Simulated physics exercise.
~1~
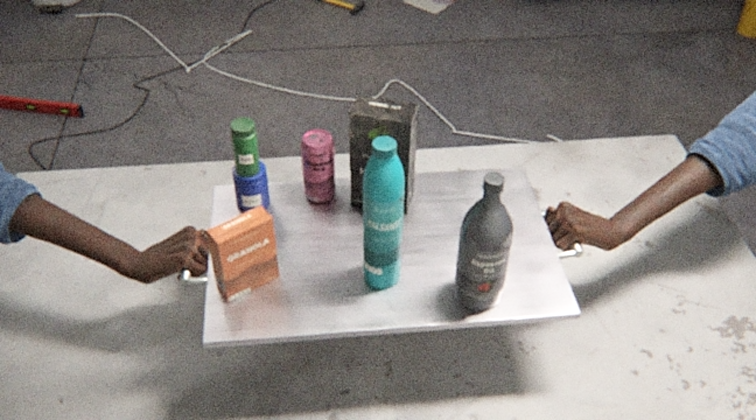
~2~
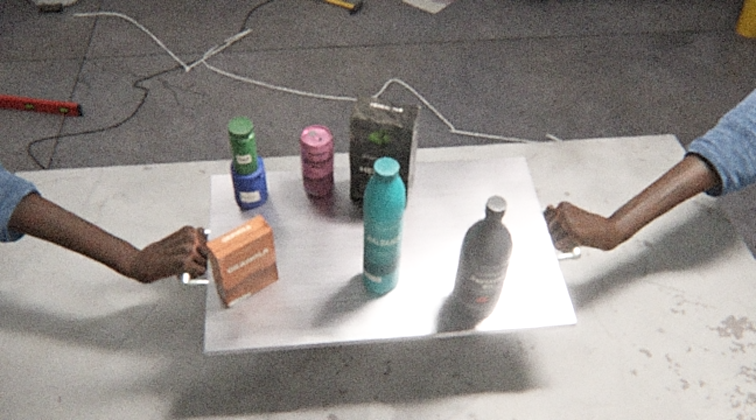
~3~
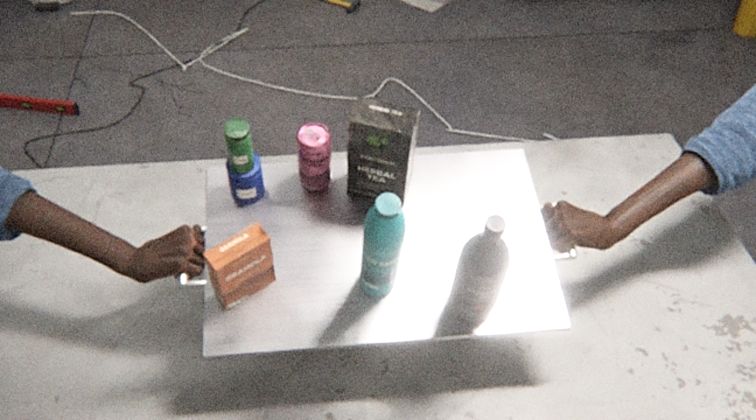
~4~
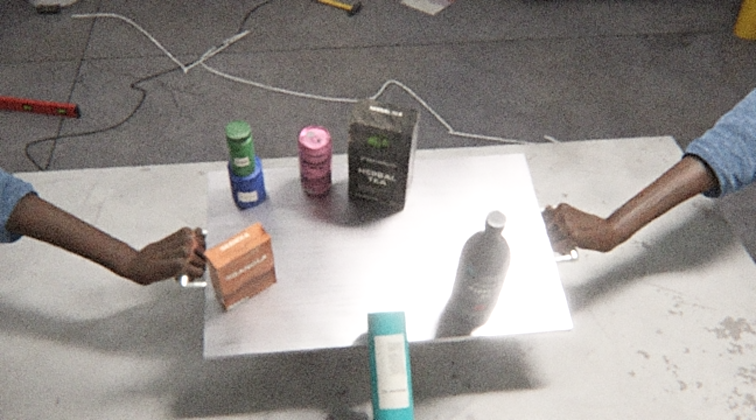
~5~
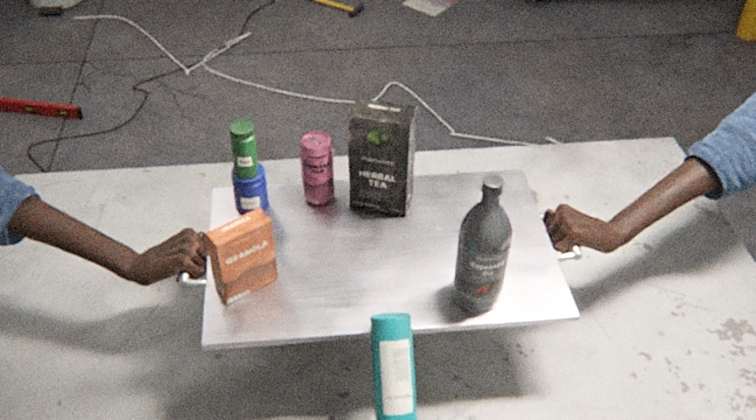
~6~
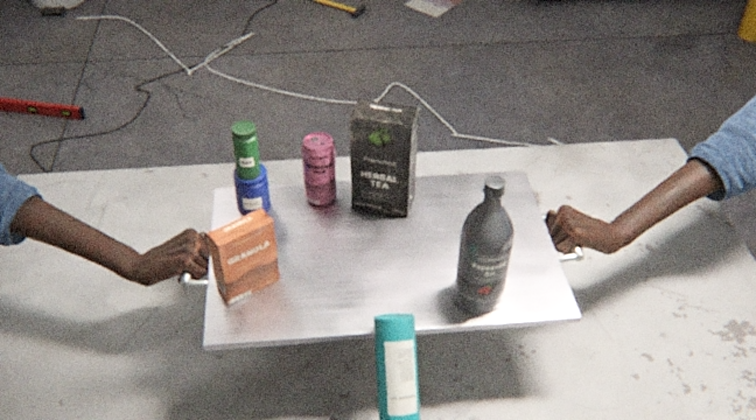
Two hands tip a tray toward the viewer and back, and only the turquoise bottle falls off.
